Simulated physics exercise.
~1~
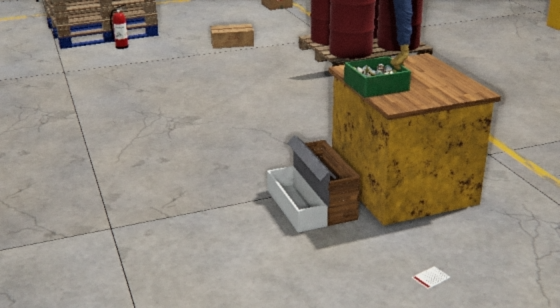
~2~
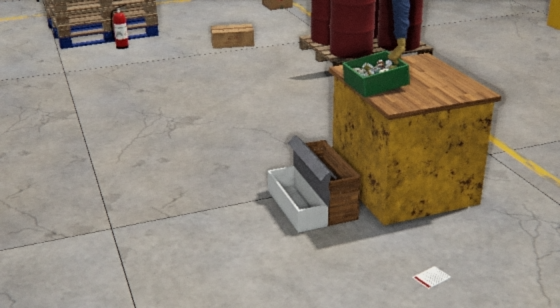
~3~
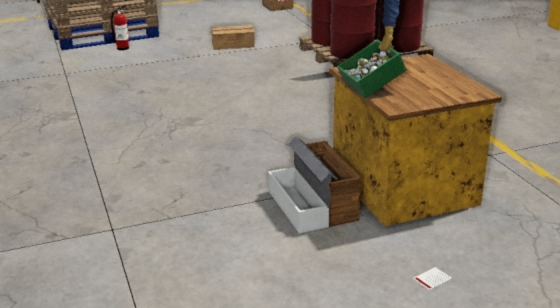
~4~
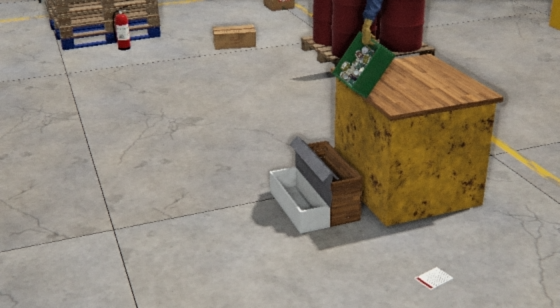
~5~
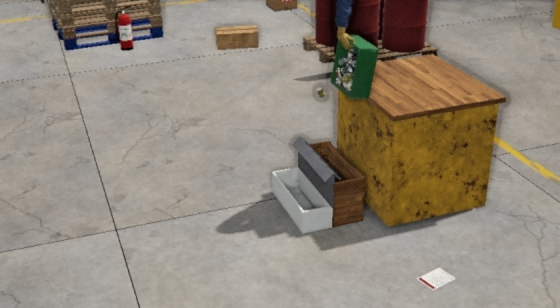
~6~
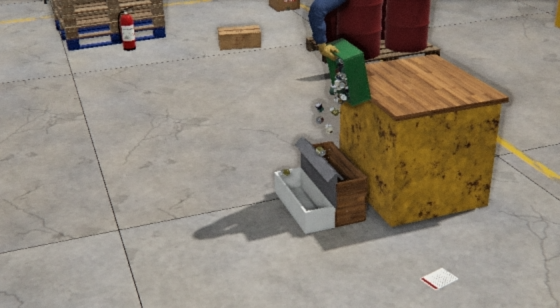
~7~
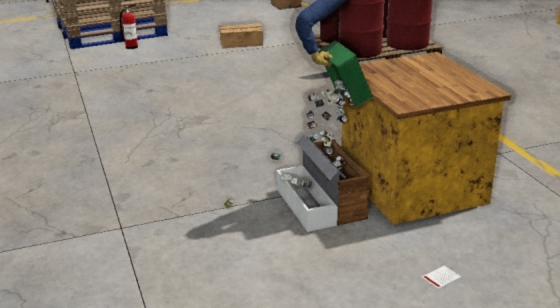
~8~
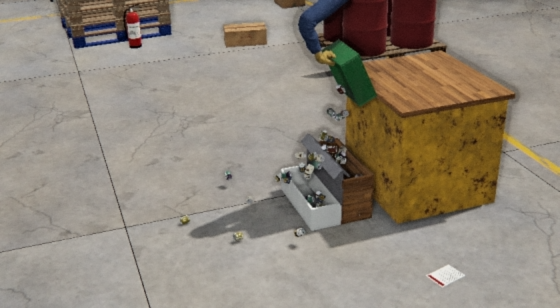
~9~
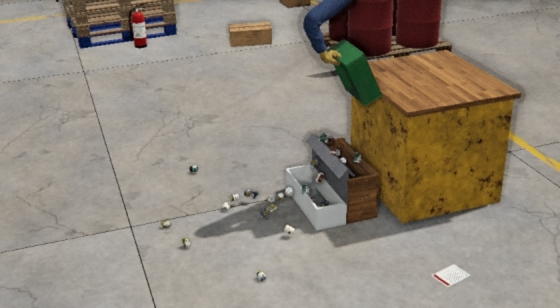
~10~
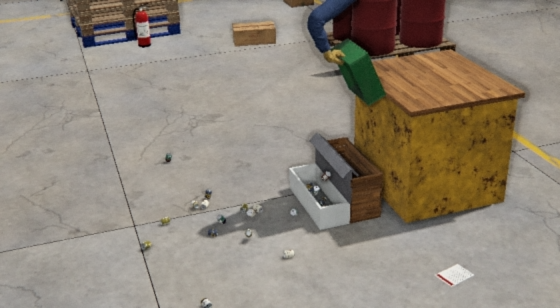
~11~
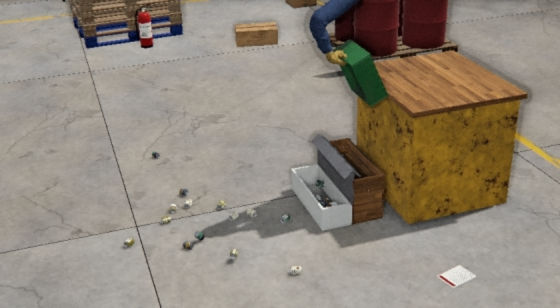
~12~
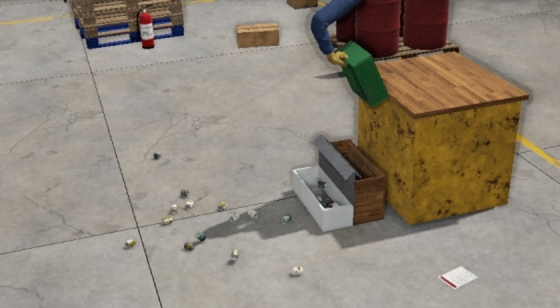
Blue-sleeved arm tipping a green crate off a bench, spilling small cans into a wooden tote, a white trough and across the floor.
